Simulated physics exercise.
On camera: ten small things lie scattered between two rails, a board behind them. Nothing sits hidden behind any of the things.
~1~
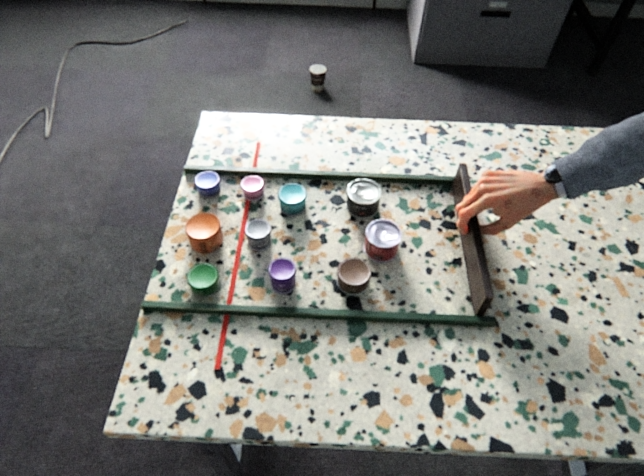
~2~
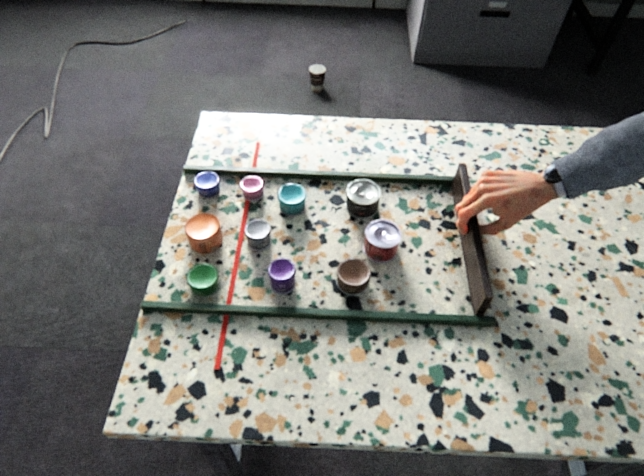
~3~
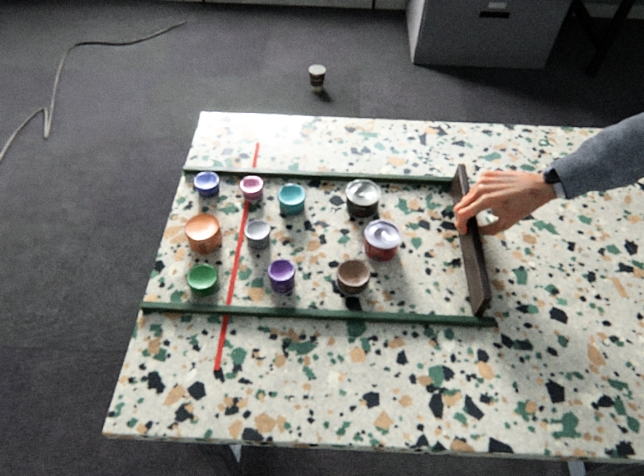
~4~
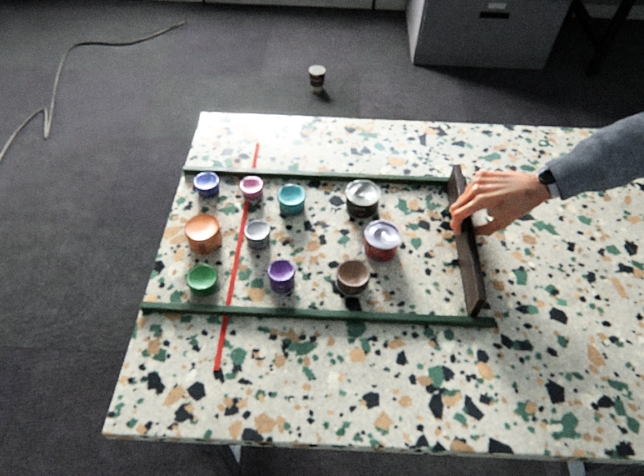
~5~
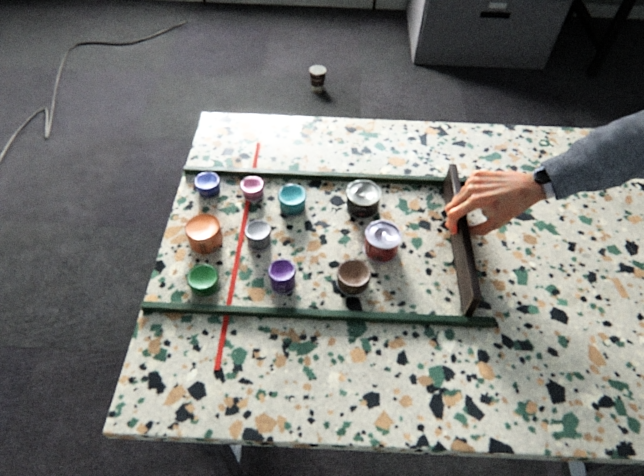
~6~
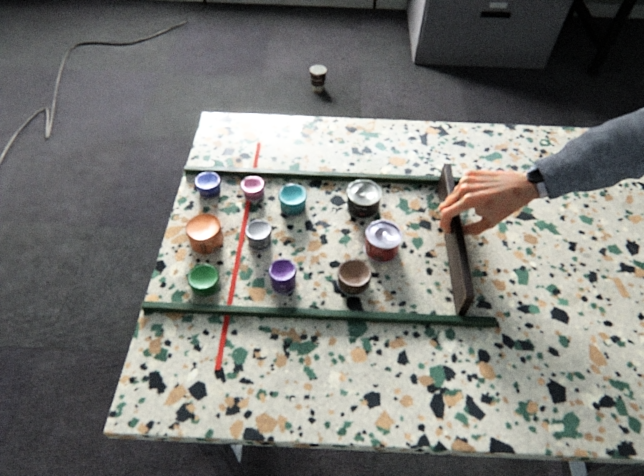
The clip opens on a speckled table where ten small tubs and tins sit between two green rails, some near a red strip, with a hand gripping a dark board at the right. The hand slides the board slightly left, while the containers stay where they are.
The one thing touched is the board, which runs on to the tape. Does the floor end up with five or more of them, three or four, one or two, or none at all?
The number of pieces cleared off the edge is going to be nothing.
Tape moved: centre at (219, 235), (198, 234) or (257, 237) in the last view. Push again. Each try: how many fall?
1, 5, 0.
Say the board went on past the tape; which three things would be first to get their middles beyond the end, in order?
The orange tub goes first, followed by the grey tin and then the turquoise tin.
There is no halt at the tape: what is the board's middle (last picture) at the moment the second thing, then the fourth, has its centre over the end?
It sits around (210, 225) and after that around (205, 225).
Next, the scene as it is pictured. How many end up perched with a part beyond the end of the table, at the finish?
I make it 1.
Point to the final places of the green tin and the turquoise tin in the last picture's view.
First (163, 288), then (201, 206).
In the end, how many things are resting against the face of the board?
It's 3.
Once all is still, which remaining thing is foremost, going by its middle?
That one is the orange tub.
Early on, none off yet; blue tin at rest near (209, 186); orange tub at rest near (205, 234); green tin at rest near (205, 281).
A while later, none off yet; blue tin at rest near (209, 186); orange tub moving near (202, 234); green tin moving near (199, 282).
Finally, the number that fall off is zero.
